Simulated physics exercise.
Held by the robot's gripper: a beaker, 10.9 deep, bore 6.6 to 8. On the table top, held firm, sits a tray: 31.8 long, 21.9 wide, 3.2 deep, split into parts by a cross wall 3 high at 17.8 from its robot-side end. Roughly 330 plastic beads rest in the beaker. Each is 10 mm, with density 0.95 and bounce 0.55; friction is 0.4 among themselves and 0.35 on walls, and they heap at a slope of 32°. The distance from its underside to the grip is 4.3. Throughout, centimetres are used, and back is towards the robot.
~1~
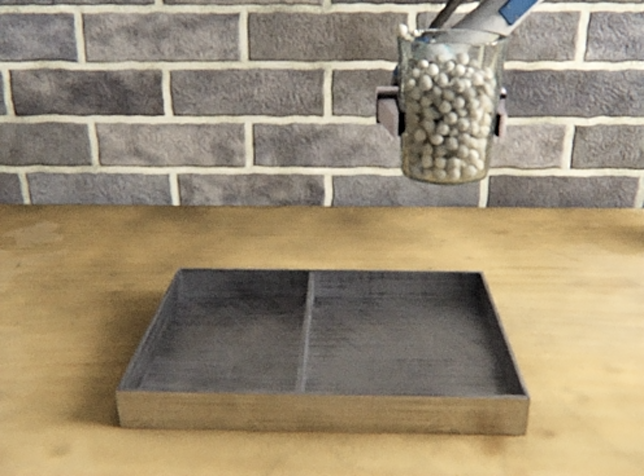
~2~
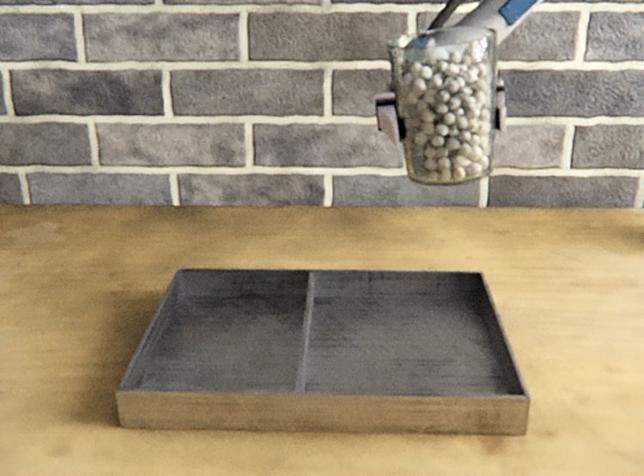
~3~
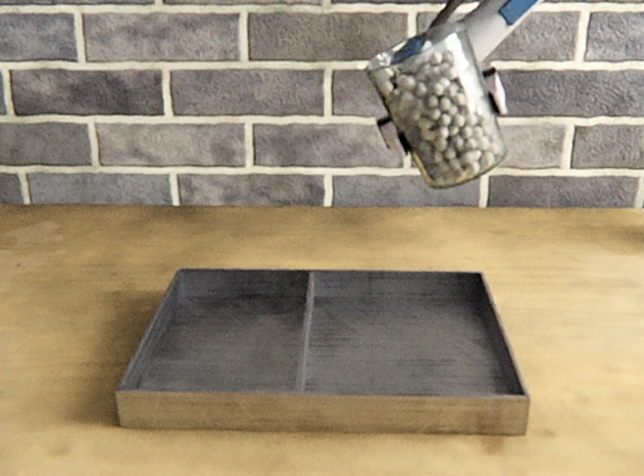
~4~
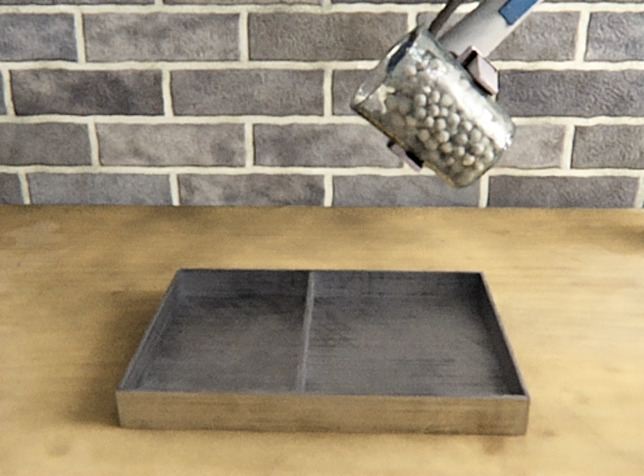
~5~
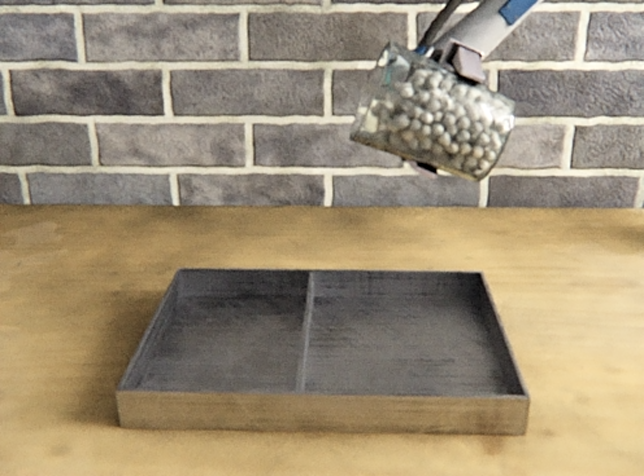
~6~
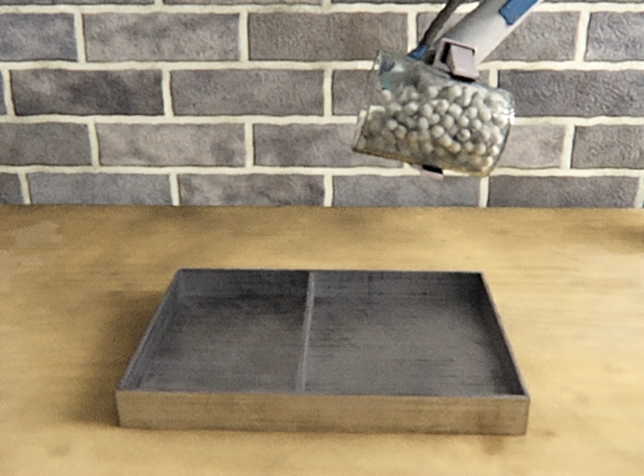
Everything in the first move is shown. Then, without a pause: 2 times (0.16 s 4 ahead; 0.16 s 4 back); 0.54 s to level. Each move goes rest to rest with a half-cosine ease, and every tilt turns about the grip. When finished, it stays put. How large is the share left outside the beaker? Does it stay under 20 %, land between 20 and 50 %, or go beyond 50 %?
It lands between 20 and 50 %.
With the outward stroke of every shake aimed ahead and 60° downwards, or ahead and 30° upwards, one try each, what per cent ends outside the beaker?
You'd get some 5 per cent with the first setting and some 40 per cent with the second.
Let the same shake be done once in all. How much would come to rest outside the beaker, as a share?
Then roughly 20 percent.
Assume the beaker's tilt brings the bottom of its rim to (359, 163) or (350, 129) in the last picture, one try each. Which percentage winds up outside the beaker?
The first try gives around 65 percent and the second around 15 percent.
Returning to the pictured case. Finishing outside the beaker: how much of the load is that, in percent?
The share is close to 35 per cent.
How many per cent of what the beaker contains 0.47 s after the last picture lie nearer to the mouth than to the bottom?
Close to 45 in a hundred.
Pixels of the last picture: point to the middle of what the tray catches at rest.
I'd point to somewhere near (282, 347).
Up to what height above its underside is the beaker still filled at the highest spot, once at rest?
I'd put it at close to 8.0 centimetres.
Then, 0.47 s later, tilted 75° forward, highest piece 24 above the table; 267 in the beaker, 33 in the far-side part, 21 in the robot-side part, 7 in flight or on a rim.
Then, 0.94 s later, tilted 30° forward, highest piece 27 above the table; 211 in the beaker, 68 in the far-side part, 48 in the robot-side part, 1 in flight or on a rim.
Then, 1.38 s later, level, highest piece 26 above the table; 211 in the beaker, 68 in the far-side part, 49 in the robot-side part.
Then, 2.43 s later, level, highest piece 26 above the table; 211 in the beaker, 68 in the far-side part, 49 in the robot-side part.
At rest, 211 in the beaker, 68 in the far-side part, 49 in the robot-side part. That is 36 % outside the beaker.
